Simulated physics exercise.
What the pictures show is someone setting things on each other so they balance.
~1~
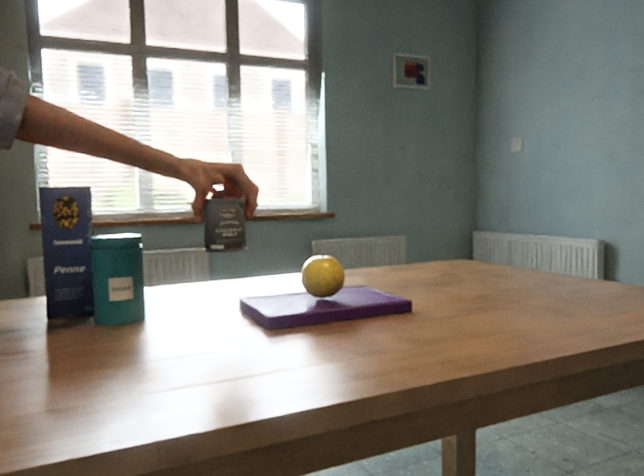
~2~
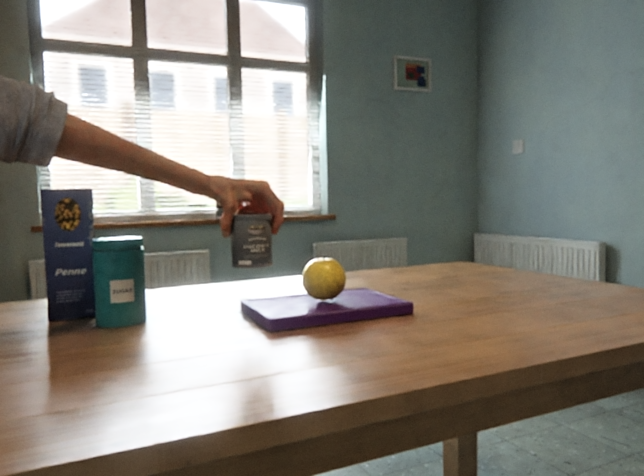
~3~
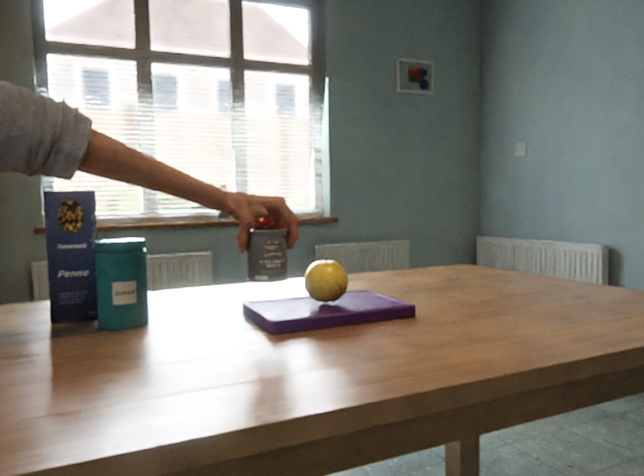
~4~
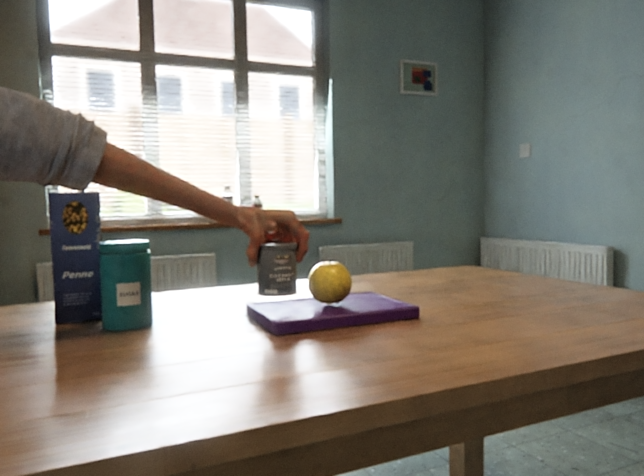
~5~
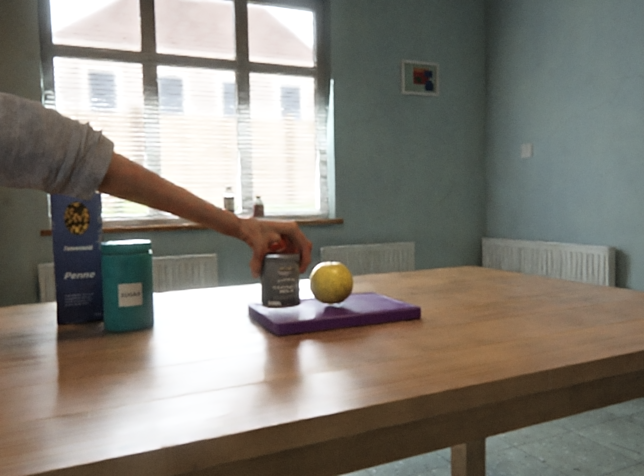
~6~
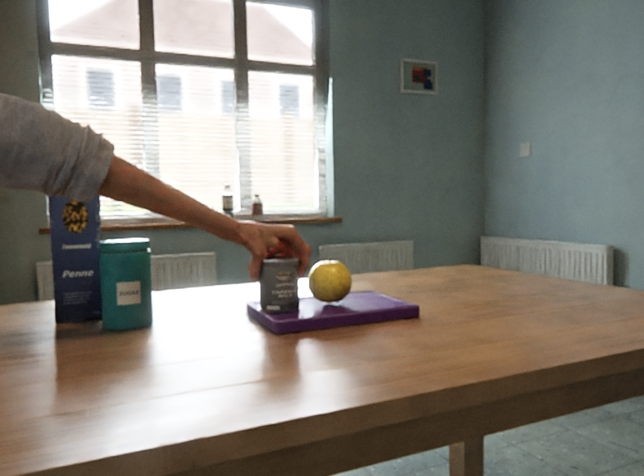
A hand reaching in from the left lowers a small dark grey tin down and to the right until it rests on the left part of a purple tray, fingers still gripping it. A yellow ball-shaped object sits on the tray, with a blue pasta carton and teal canister at left. The blue-walled room, with its bright window, is seen from across the wooden table, the view shifting very slightly.
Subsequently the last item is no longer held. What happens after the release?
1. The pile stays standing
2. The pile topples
The answer is 1.
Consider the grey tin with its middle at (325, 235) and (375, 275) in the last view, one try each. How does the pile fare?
Case one: The pile topples; case two: It stands firm.
Then, 0.20 s on from there, no change.
Then, 0.40 s on from there, grey tin resting near (279, 284).
In the end, all 5 unmoved. At the end, from the last picture's camera, grey tin near (279, 284). The pile holds.
